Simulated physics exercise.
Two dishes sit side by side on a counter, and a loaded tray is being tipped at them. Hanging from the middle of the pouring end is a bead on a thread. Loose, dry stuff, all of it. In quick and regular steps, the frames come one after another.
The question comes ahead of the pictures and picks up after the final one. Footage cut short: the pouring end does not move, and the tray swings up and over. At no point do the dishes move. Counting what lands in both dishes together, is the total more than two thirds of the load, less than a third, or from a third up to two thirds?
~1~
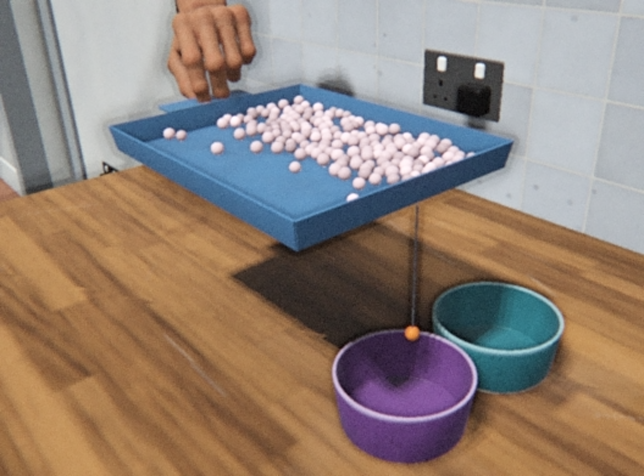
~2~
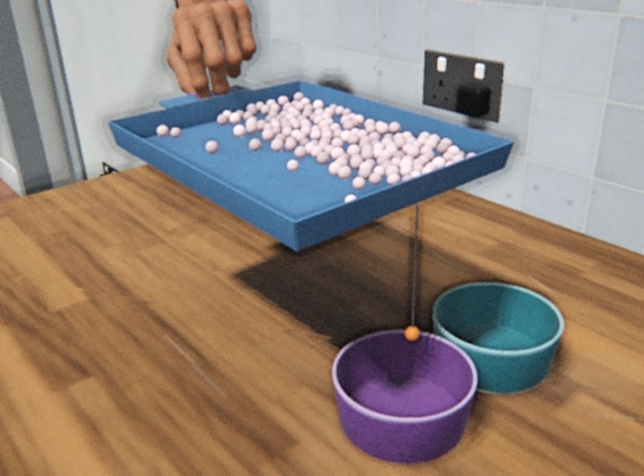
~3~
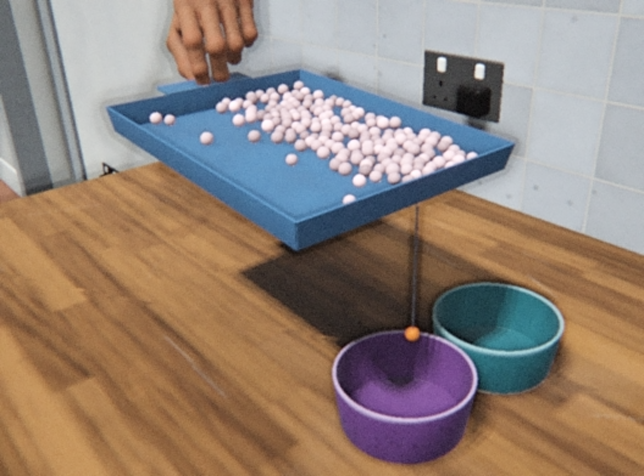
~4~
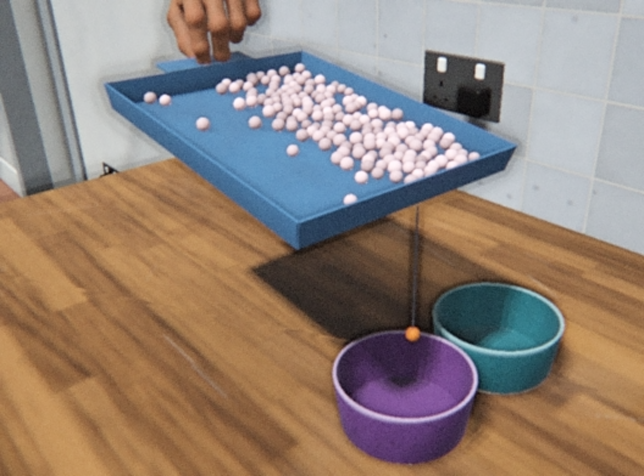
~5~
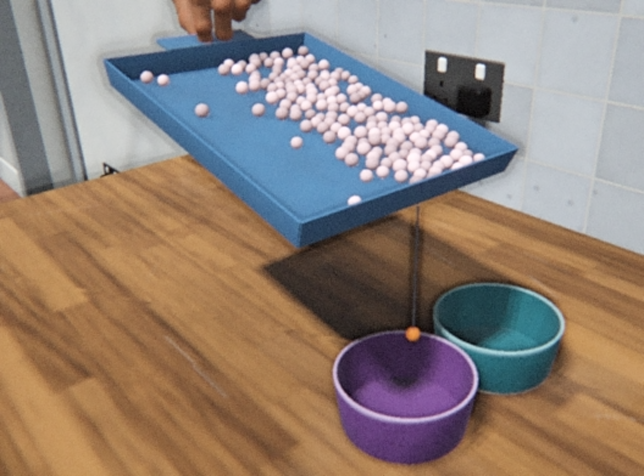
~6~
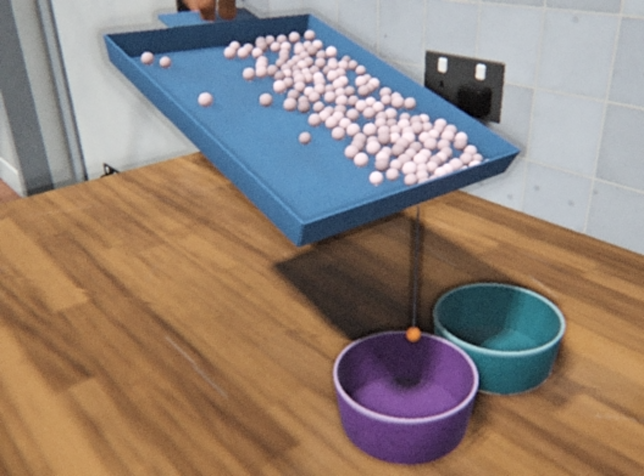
A third to two thirds lost.
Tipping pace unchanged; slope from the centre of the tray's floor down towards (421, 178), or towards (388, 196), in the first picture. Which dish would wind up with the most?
Point by point: The right side, then the left side.
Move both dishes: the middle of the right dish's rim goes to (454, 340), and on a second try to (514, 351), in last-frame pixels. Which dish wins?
The first layout gives the one at right, the second layout gives the one at right.
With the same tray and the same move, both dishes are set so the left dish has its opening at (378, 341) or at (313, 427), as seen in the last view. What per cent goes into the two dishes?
First placement: Some 0 %; second placement: Some 20 %.
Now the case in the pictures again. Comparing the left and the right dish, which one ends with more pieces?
Answer: The rightmost one.
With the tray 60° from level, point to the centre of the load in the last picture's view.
Around (449, 162).
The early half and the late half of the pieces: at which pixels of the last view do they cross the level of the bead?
Half one: (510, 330), half two: (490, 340).
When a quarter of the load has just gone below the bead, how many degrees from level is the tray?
Around 90 degrees of turn.
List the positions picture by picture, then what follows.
In the first picture, corners of the pouring end (295, 218) and (507, 141), level; middle of the load (346, 139), sugar pearls; left dish (457, 427); right dish (548, 361); bead on its thread (412, 333).
In the second picture, corners of the pouring end (296, 218) and (507, 141), level; middle of the load (347, 137).
In the third picture, corners of the pouring end (297, 218) and (508, 143), tipped barely, level across its low end; middle of the load (347, 131).
In the fourth picture, corners of the pouring end (299, 218) and (510, 144), tipped a little, level across its low end; middle of the load (349, 121).
In the fifth picture, corners of the pouring end (302, 218) and (512, 146), tipped a little, level across its low end; middle of the load (353, 112), just a few on the move.
In the sixth picture, corners of the pouring end (304, 218) and (514, 148), tipped clearly, level across its low end; middle of the load (362, 107), almost all on the move; left dish (458, 428); right dish (549, 363).
Just after the last frame, tray tipped steeply; almost all on the tray; just a few in the right dish; about a tenth in the air.
A moment on, tray tipped right over; roughly a third on the tray; just a few in the left dish; roughly a quarter in the right dish; roughly a quarter outside both; roughly a third in the air.
Further on, tray tipped past a quarter turn; about a tenth in the left dish; roughly a third in the right dish; roughly half outside both.
When it is over, tray tipped past a quarter turn; about a tenth in the left dish; roughly a third in the right dish; roughly half outside both.
